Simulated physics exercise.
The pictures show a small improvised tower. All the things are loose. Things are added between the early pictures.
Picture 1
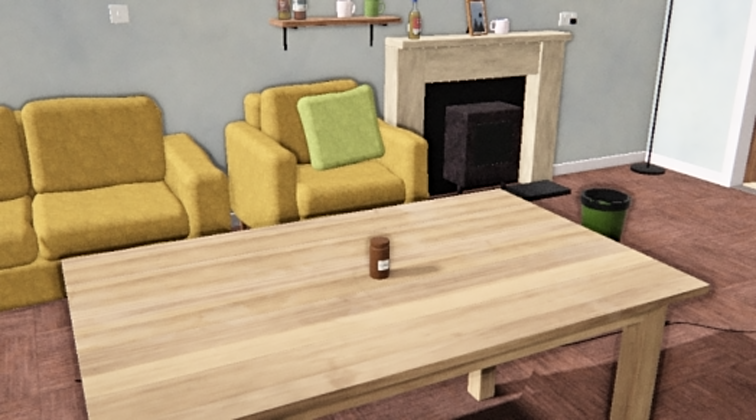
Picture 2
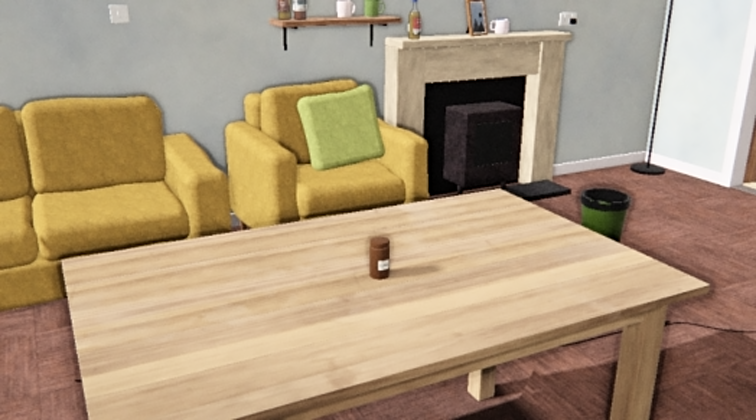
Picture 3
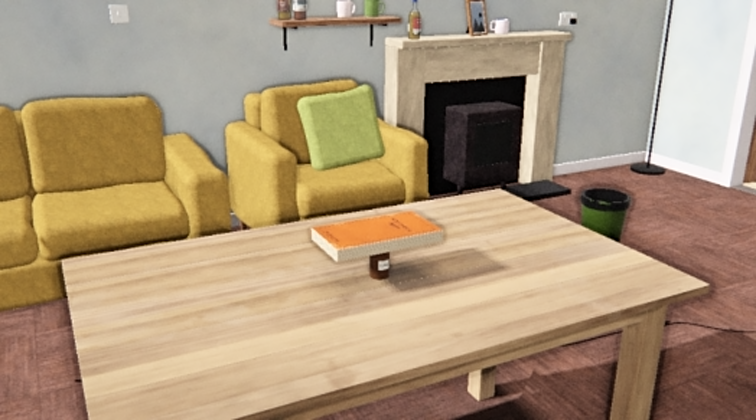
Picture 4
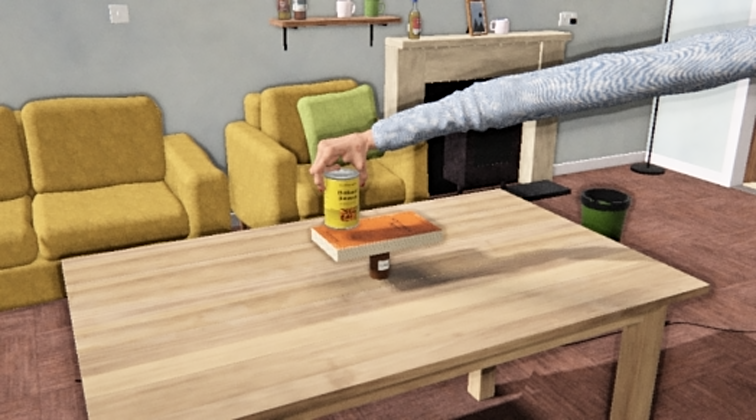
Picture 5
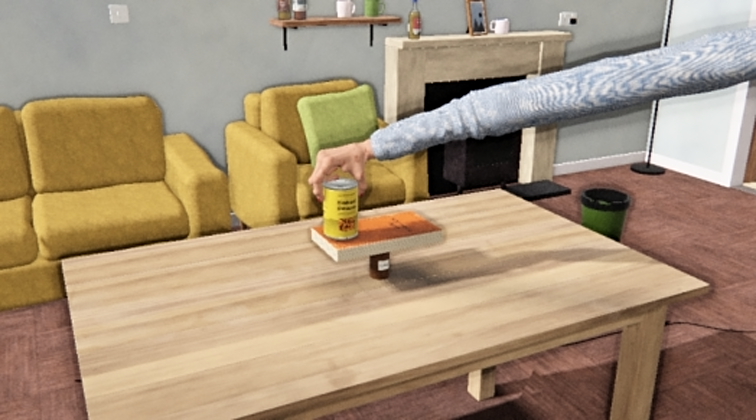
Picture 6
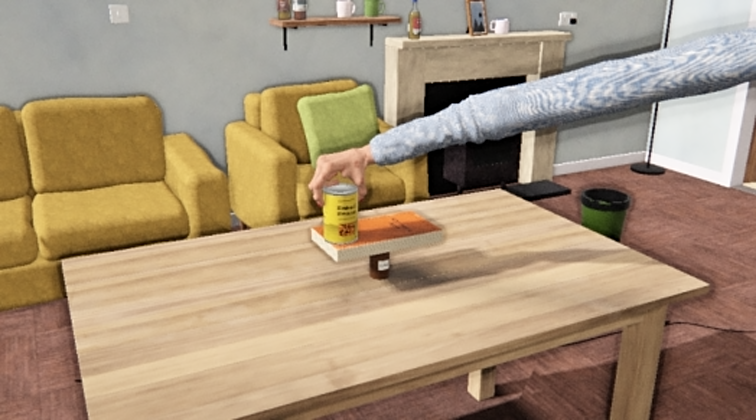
In a living room, an orange book appears atop a brown shaker on a table, and a hand lowers a yellow tin onto it.
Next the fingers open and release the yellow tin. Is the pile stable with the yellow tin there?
In the end the stack gives way.
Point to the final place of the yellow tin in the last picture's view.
Around (283, 291).
Then, 0.30 s after the last picture, yellow tin now fallen; orange book tipped 33° from how it was.
Then, 0.50 s after the last picture, orange book tipped 46° from how it was.
Then, 0.70 s after the last picture, orange book now fallen; brown shaker slid about its own width.
At rest, fallen, orange book and yellow tin; brown shaker in place. Seen from the same camera at the end, yellow tin near (283, 291). The stack loses its balance.
